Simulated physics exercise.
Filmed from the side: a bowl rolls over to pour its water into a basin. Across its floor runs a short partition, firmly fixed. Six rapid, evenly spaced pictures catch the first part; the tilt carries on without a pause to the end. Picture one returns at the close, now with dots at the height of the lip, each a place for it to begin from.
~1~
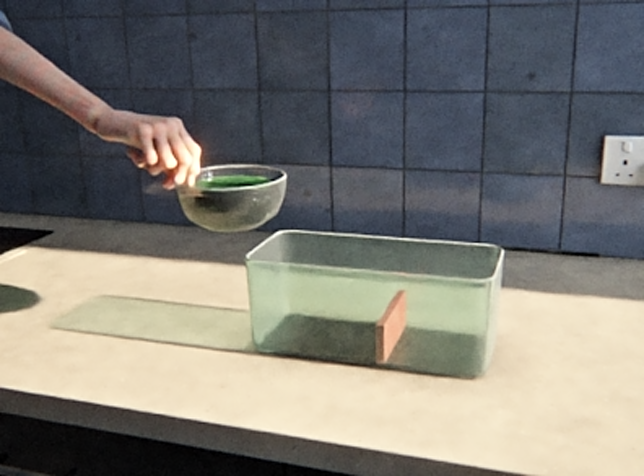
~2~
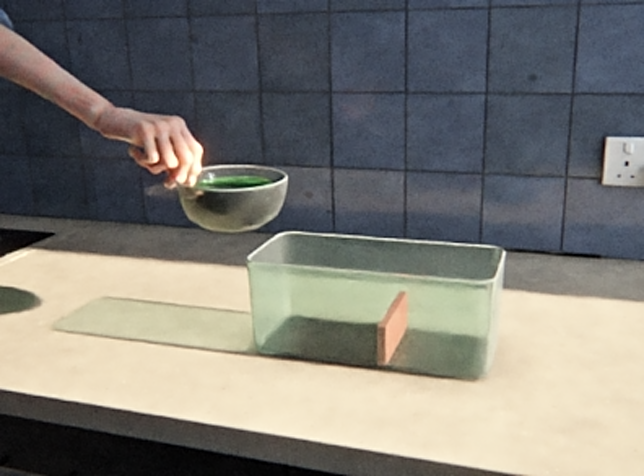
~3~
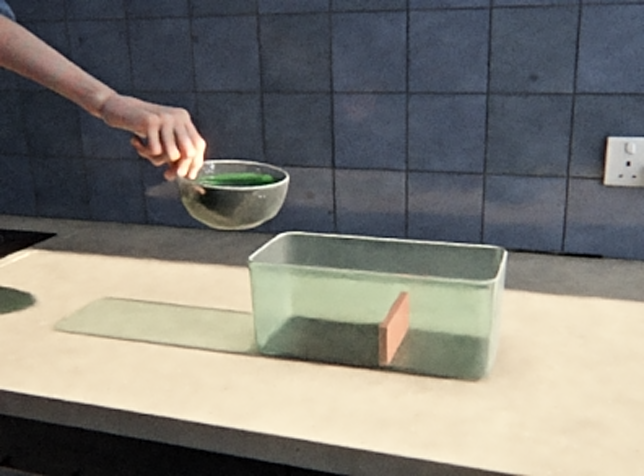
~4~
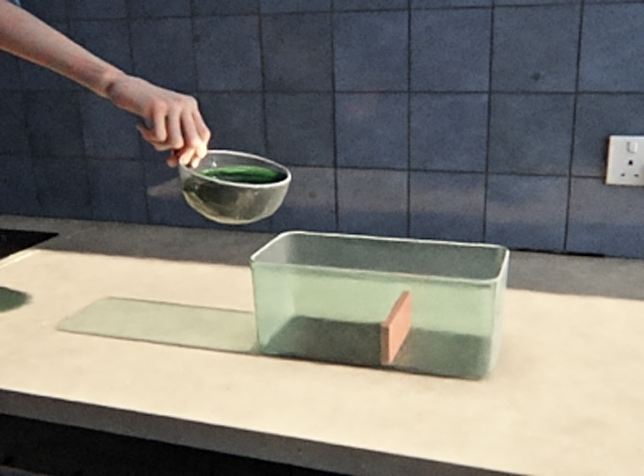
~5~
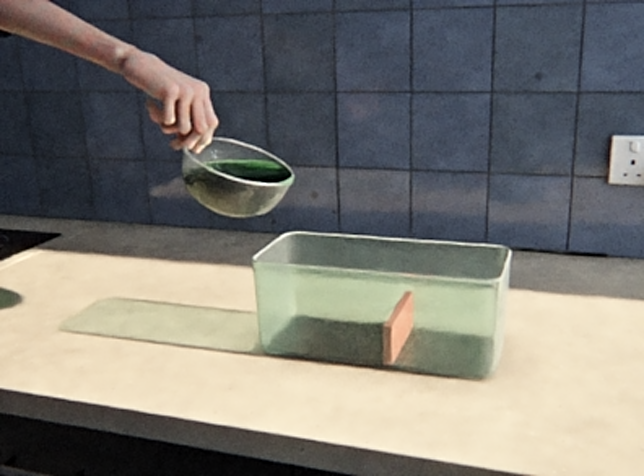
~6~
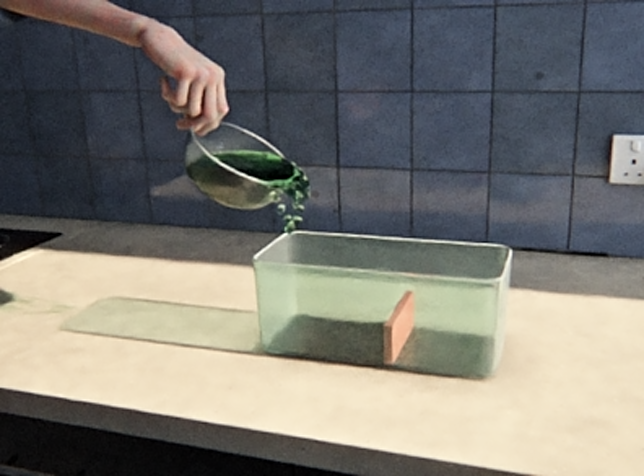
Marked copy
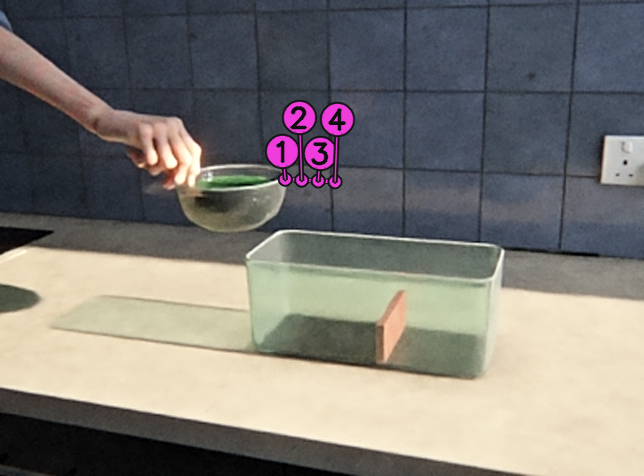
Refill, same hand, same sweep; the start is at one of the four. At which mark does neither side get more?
Take 3.
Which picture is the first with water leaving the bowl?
Picture 5.
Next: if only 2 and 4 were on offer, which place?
The answer is 4.
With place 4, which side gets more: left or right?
More ends on the right.
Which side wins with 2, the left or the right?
The left side.
On the marked copy, 1 at (285, 179); 2 at (301, 180); 3 at (318, 180); 4 at (335, 181).
With 1, about 98 % ends left of the wall and 2 % right of it.
With 2, about 91 % ends left of the wall and 8 % right of it.
With 3, about 52 % ends left of the wall and 48 % right of it.
With 4, about 19 % ends left of the wall and 81 % right of it.
